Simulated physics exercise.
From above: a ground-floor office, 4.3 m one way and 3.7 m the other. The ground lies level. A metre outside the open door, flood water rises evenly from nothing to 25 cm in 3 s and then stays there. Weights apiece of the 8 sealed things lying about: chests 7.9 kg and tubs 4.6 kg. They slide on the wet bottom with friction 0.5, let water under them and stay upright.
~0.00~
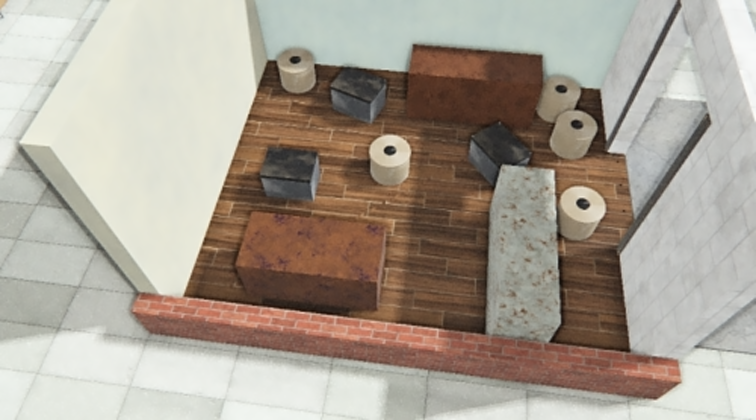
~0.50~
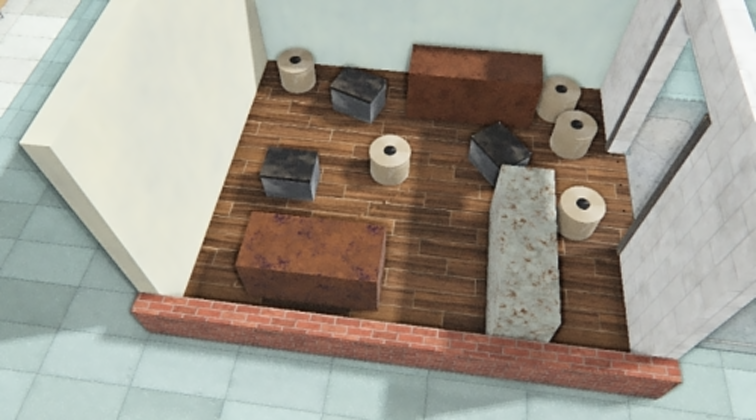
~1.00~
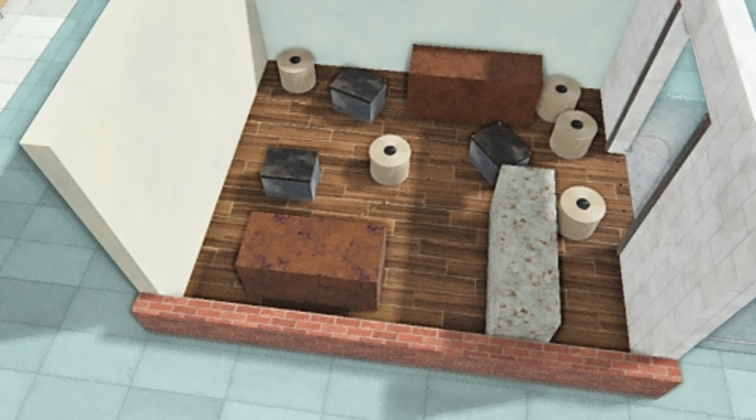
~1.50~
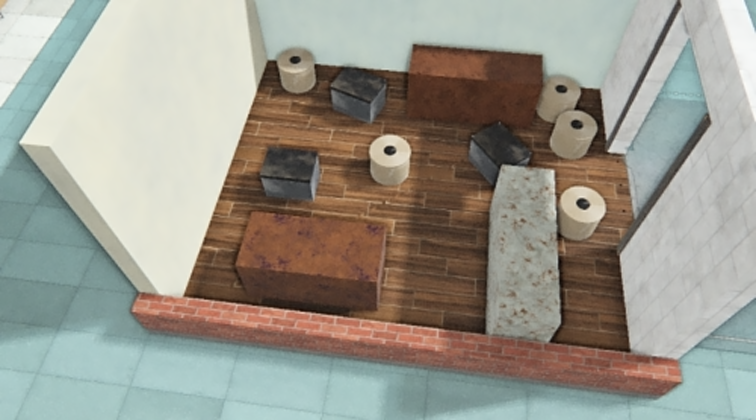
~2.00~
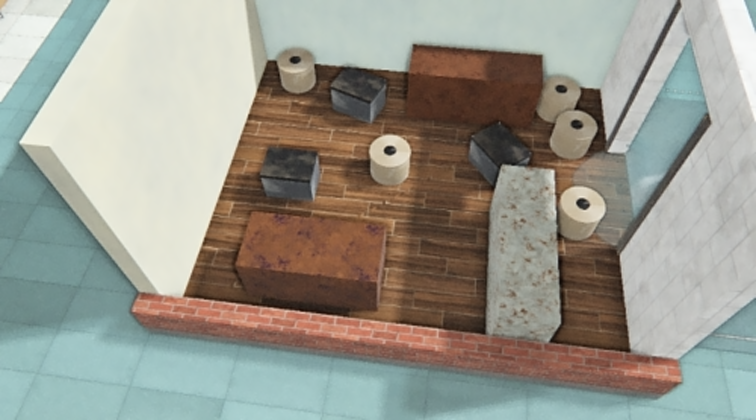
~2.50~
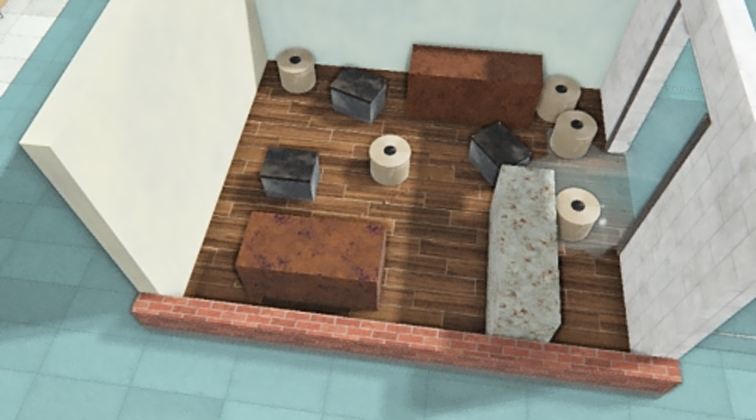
Water spreads over the paving around a small room with a wooden floor, then enters through the doorway on the right as a thin, clear sheet, and the pale tub nearest the doorway shifts slightly left among otherwise still chests and tubs.
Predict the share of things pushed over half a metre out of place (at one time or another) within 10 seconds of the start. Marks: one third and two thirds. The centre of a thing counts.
Share: At least two thirds.
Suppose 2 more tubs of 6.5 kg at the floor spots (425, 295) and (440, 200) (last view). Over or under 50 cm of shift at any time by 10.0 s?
In that order: More, more.
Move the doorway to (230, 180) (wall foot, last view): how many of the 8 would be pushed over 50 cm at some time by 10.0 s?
Then 7.
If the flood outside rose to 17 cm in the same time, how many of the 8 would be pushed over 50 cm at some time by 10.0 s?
In that case 5 of them.
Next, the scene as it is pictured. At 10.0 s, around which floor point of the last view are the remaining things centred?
At about (413, 169).
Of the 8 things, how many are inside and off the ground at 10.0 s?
At that moment 8.
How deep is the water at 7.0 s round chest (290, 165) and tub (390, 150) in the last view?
Roughly 10 and 12 cm.
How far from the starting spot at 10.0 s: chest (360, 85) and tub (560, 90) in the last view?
In that order: 20 cm, 50 cm.
After 3.5 s 2 of 8 are over 50 cm from their spots; 0 afloat.
After 4.5 s 3 of 8 are over 50 cm from their spots; 2 afloat.
After 7.0 s 3 of 8 are over 50 cm from their spots; 8 afloat.
After 10.0 s 6 of 8 are over 50 cm from their spots, and 7 have been at some point; 8 afloat.
